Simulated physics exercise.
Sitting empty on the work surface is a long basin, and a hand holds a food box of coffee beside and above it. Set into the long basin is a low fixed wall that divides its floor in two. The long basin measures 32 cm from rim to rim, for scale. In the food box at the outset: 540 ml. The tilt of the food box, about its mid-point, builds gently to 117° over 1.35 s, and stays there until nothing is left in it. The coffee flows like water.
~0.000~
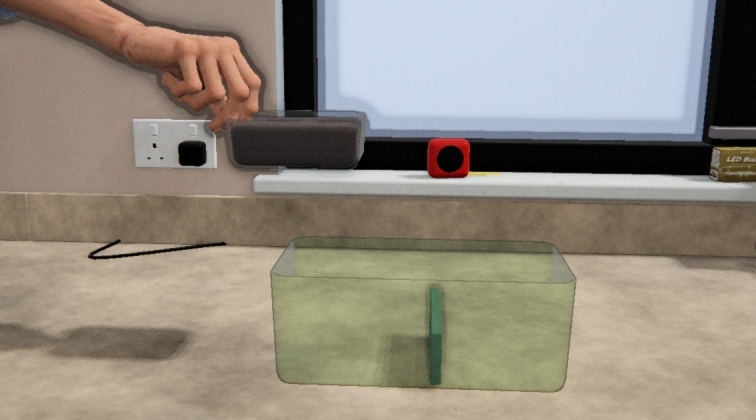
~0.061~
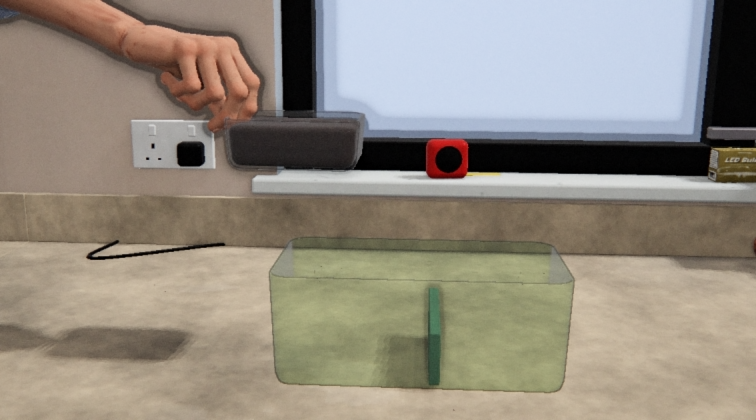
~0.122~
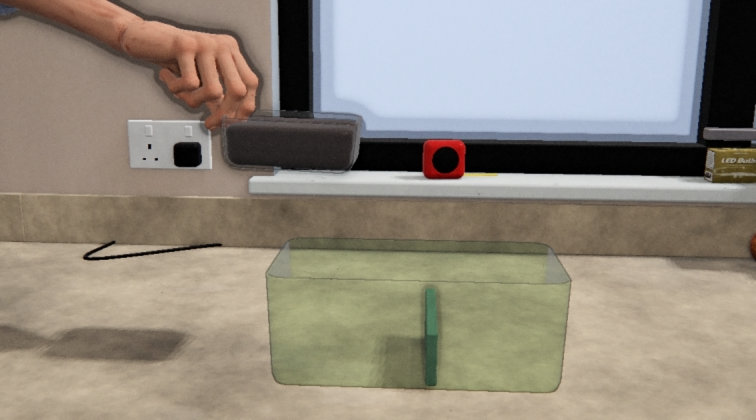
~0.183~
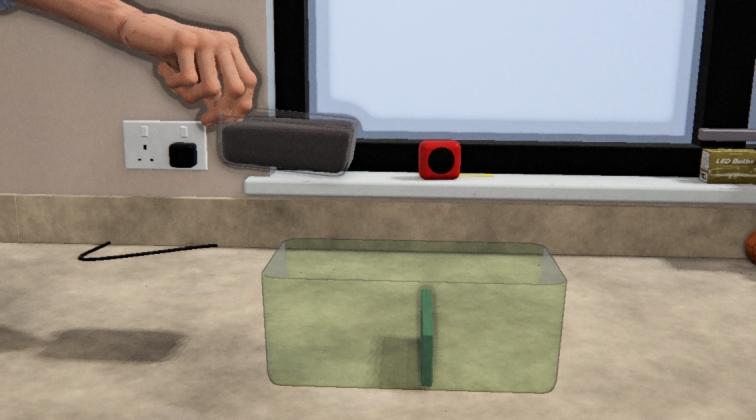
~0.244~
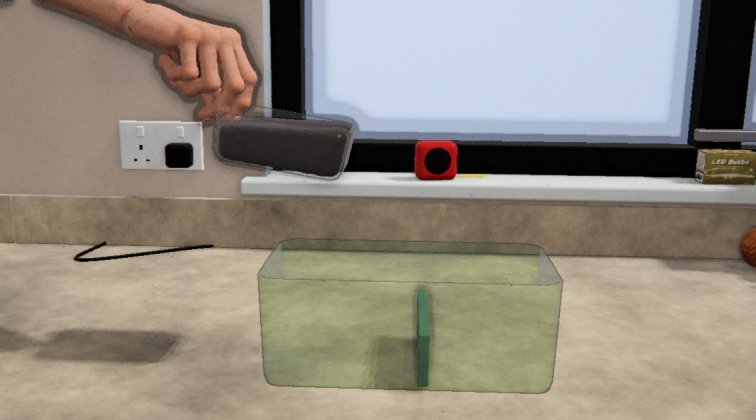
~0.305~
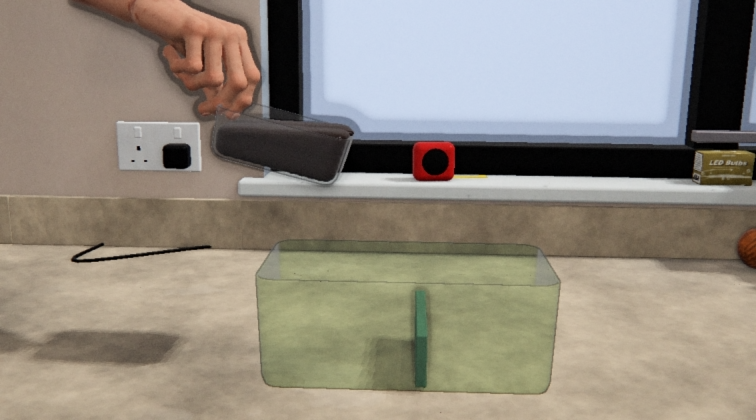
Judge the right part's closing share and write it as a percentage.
I would judge it at 19 per cent.
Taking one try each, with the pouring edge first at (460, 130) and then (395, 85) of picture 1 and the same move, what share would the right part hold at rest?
Some 90 and 75 per cent, in that order.
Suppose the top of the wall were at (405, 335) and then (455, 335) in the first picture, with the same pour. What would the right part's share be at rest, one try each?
It comes to 70 per cent, and then 10 per cent.
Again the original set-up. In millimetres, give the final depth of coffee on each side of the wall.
Depths at rest: Left around 18 mm, right around 6 mm.
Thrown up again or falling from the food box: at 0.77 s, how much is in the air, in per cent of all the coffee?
Near 32 in a hundred.
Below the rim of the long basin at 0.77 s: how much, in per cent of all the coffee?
Roughly 50 percent of it.
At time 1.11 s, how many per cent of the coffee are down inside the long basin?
Value: Approx. 96 %.
Then, 0.77 s in, the tilt is 71° and 19 per cent is still to pour, 36 is left of the wall and 13 right of it.
Then, 1.11 s in, the tilt is 108° and 2 per cent is still to pour, 76 is left of the wall and 19 right of it.
Then, 1.46 s in, the tilt is 117° and 0 per cent is still to pour, 80 is left of the wall and 19 right of it.
Then, 1.85 s in, the tilt is 117° and 0 per cent is still to pour, 80 is left of the wall and 19 right of it.
Finally, 80 per cent lies left of the wall, 19 right of it and 1 outside.
